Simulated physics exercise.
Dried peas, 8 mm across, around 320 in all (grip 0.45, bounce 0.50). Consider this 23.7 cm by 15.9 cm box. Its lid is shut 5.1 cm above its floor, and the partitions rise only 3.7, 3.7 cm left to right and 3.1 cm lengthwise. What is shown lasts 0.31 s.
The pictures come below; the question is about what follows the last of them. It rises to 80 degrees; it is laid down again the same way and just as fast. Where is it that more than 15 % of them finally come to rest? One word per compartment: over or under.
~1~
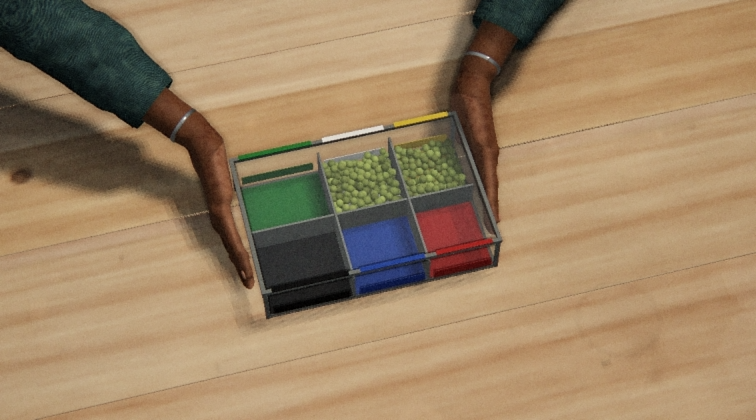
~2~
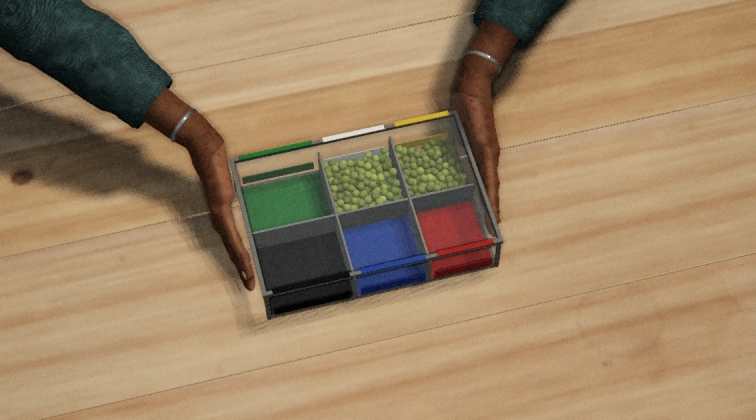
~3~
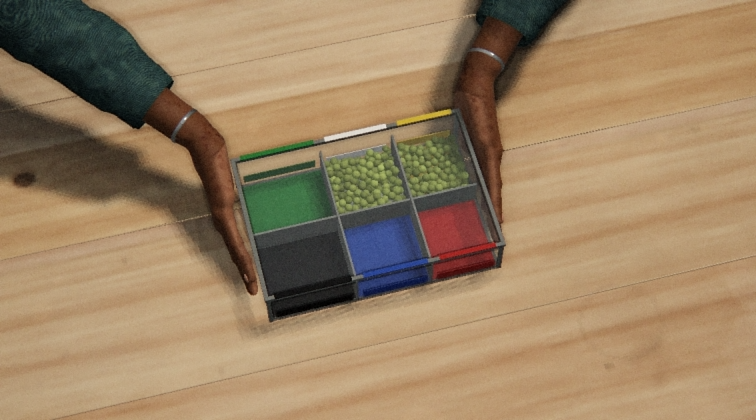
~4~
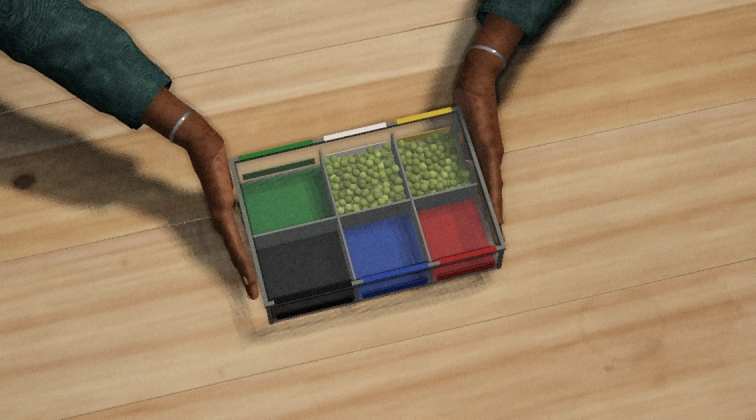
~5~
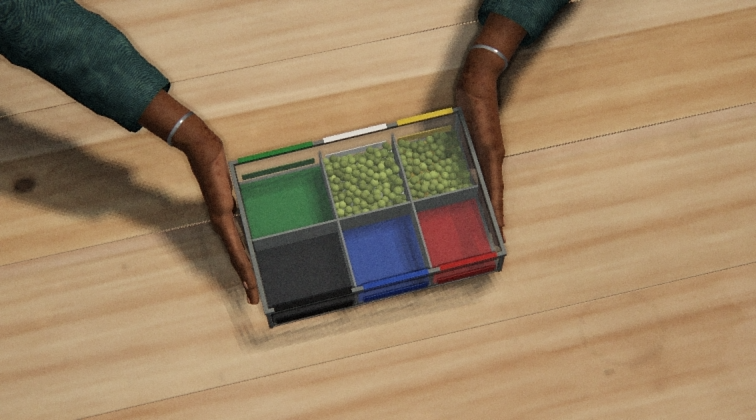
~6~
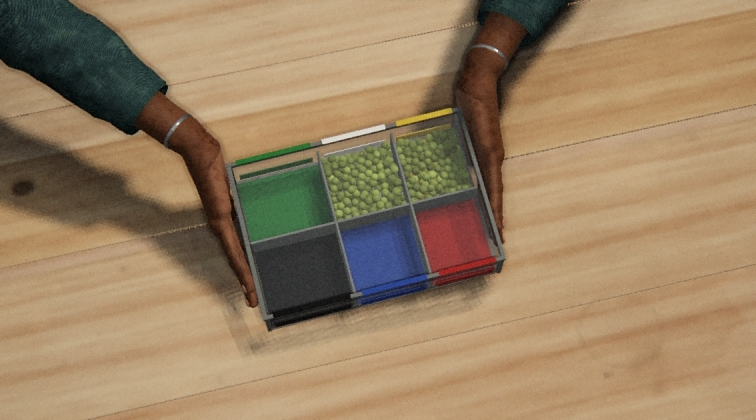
Red under, blue over, green under, yellow over, white over, black under.
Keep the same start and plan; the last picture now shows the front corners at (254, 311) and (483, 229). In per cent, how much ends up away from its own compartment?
My guess is close to 30 per cent.
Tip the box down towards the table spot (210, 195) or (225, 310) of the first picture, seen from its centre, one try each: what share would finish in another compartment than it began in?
Approximately 15 percent, then 20 percent.
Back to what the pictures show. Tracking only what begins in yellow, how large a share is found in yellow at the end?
Around 70 percent stays put.
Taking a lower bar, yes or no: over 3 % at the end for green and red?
Green: False, red: True.
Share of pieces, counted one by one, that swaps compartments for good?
40 per cent, roughly.
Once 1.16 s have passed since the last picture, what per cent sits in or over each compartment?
You'd see red at 0, blue at 10, green at 0, yellow at 40, white at 45 and black at 5 per cent.
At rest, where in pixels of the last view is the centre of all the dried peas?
Approximately (384, 224) in the last view.
Then, 1.16 s after the last picture, tilt 80 degrees; blue 10 %, yellow 40 %, white 45 %, black 5 %.
Then, 1.93 s after the last picture, tilt 35 degrees; red 10 %, blue 20 %, yellow 30 %, white 30 %, black 10 %.
Then, 2.72 s after the last picture, tilt 0 degrees; red 10 %, blue 20 %, yellow 30 %, white 30 %, black 10 %.
In the end, red 10 %, blue 20 %, green 0 %, yellow 30 %, white 30 %, black 10 %.
